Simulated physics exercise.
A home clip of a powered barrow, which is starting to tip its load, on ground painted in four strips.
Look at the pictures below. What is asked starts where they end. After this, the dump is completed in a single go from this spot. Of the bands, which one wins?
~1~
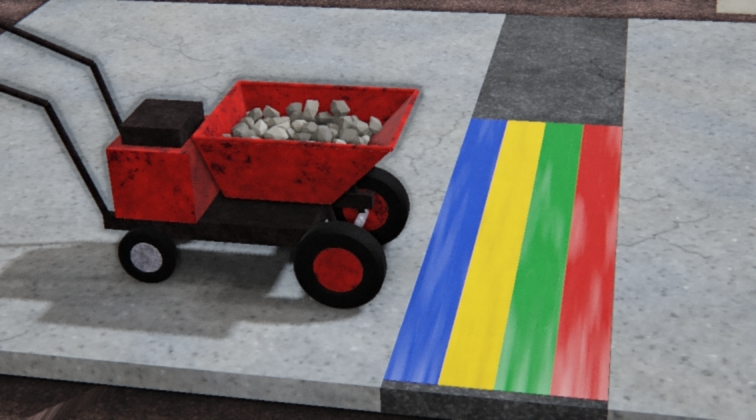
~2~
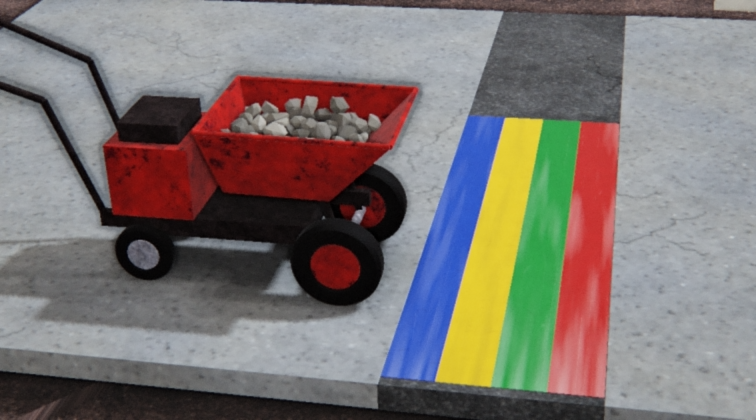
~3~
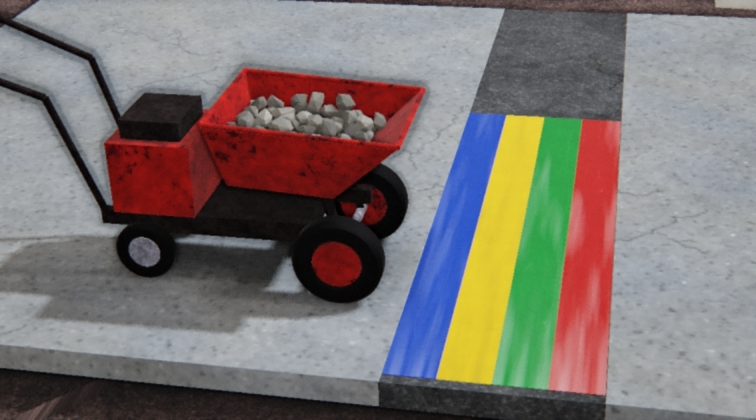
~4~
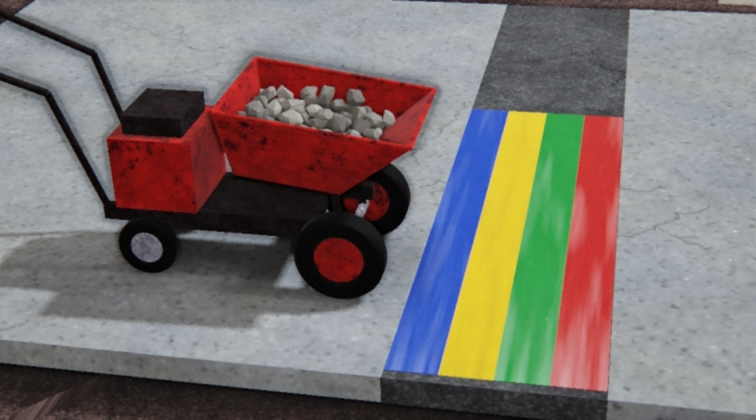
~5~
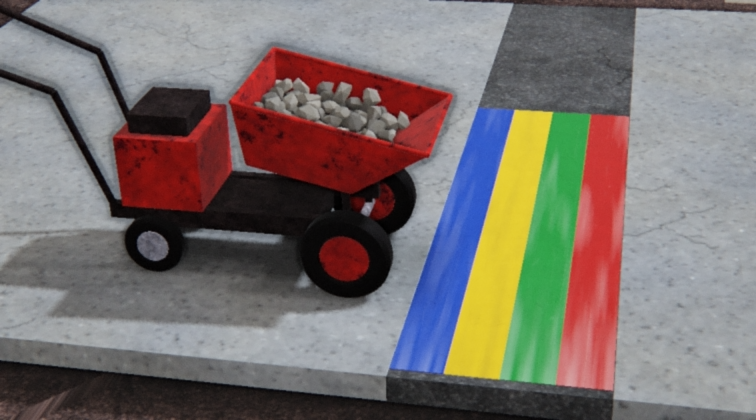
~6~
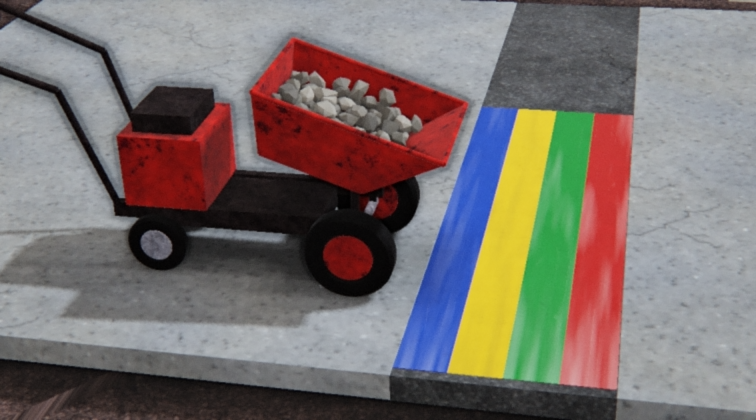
The green band wins.
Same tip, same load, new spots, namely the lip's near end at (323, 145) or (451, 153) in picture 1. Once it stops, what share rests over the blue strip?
Position 1: Near 30 %; position 2: Near 0 %.
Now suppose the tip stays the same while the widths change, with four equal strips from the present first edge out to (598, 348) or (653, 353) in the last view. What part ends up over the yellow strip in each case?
First some 10, then 30 per cent.
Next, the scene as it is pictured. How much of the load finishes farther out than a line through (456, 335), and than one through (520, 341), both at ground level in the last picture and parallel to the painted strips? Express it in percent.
The first comes to 90 per cent, the second to 60 per cent.
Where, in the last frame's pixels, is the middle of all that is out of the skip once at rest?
Resting centre, last picture - approx. (553, 269).
Shortly afterwards, skip tipped steeply; the whole lot in the skip.
Next, skip tipped right over; the bulk in the skip; a little over the yellow strip; a little over the green strip; only a few over the red strip.
Some moments later, skip tipped right over; near a quarter in the skip; a little over the yellow strip; near a third over the green strip; near a quarter over the red strip; a little off the paint.
In the end, skip tipped right over; a little in the skip; none at all over the blue strip; near a quarter over the yellow strip; near a third over the green strip; near a quarter over the red strip; a little off the paint.
